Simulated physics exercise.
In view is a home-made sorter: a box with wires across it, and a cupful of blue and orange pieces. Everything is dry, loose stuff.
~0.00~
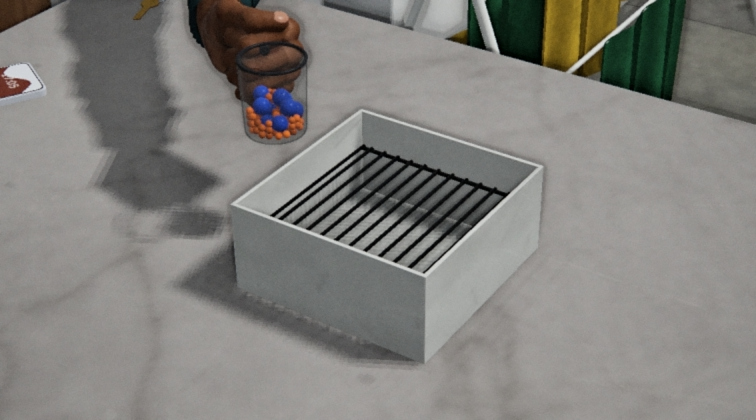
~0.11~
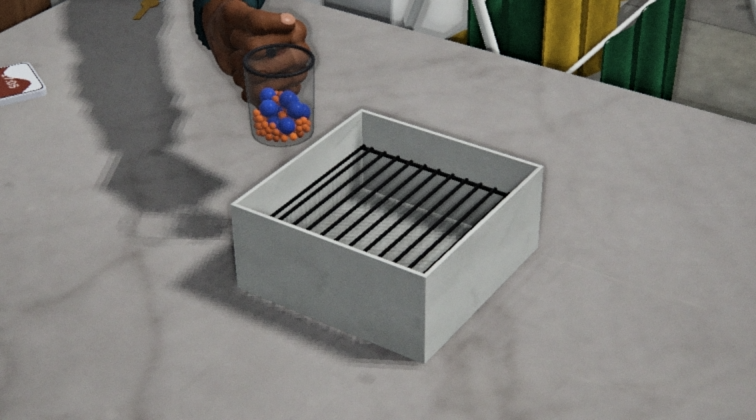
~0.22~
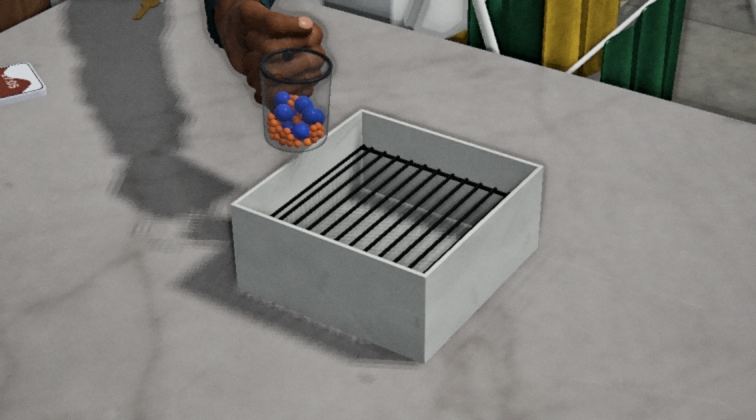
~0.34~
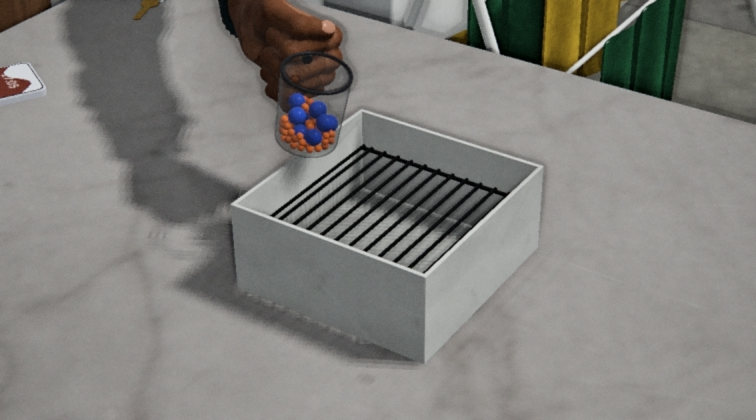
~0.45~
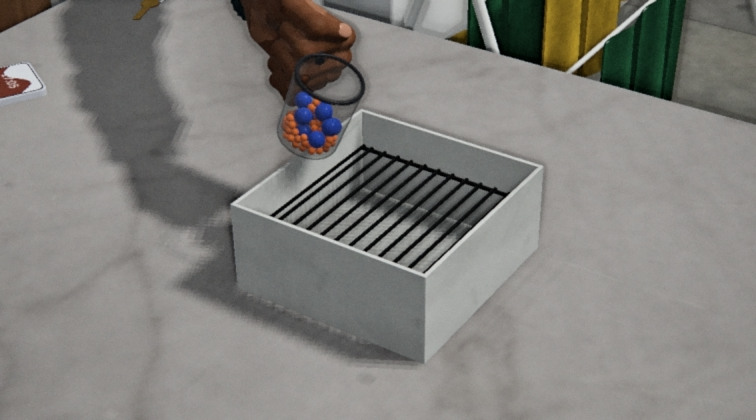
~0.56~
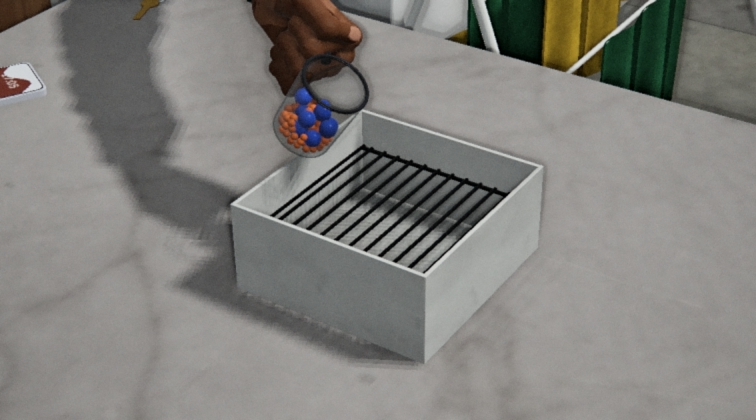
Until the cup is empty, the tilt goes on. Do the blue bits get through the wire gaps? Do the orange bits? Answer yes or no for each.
Answers - blue ones: No, orange ones: Yes.
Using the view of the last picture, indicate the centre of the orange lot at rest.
Settled position: Approx. (364, 252).
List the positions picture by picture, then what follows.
The first frame shows cup at (274, 94), upright; rack at (456, 244), 14 wires across; blue sweets at (281, 98), wider than the gaps; orange sweets at (277, 123), narrower than the gaps.
The second frame shows cup at (281, 96), upright; orange ones at (284, 125).
The third frame shows cup at (296, 101), tipped 3°; blue ones at (289, 116).
The fourth frame shows cup at (311, 106), tipped 12°; orange ones at (309, 132).
The fifth frame shows cup at (319, 108), tipped 22°; blue ones at (305, 117).
The sixth frame shows cup at (319, 108), tipped 33°; rack at (456, 244); blue ones at (322, 113); orange ones at (312, 127).
After 0.88 s, blue ones, all in the cup; orange ones, all in the cup.
After 1.23 s, blue ones, most in the cup, a small part on or over the wires; orange ones, all in the cup.
After 1.64 s, blue ones, all on or over the wires; orange ones, about half on or over the wires, about half under the rack.
By the end (2.8 s), blue ones, all on the wires, none under the rack; orange ones, a stray few on the wires, nearly all under the rack.
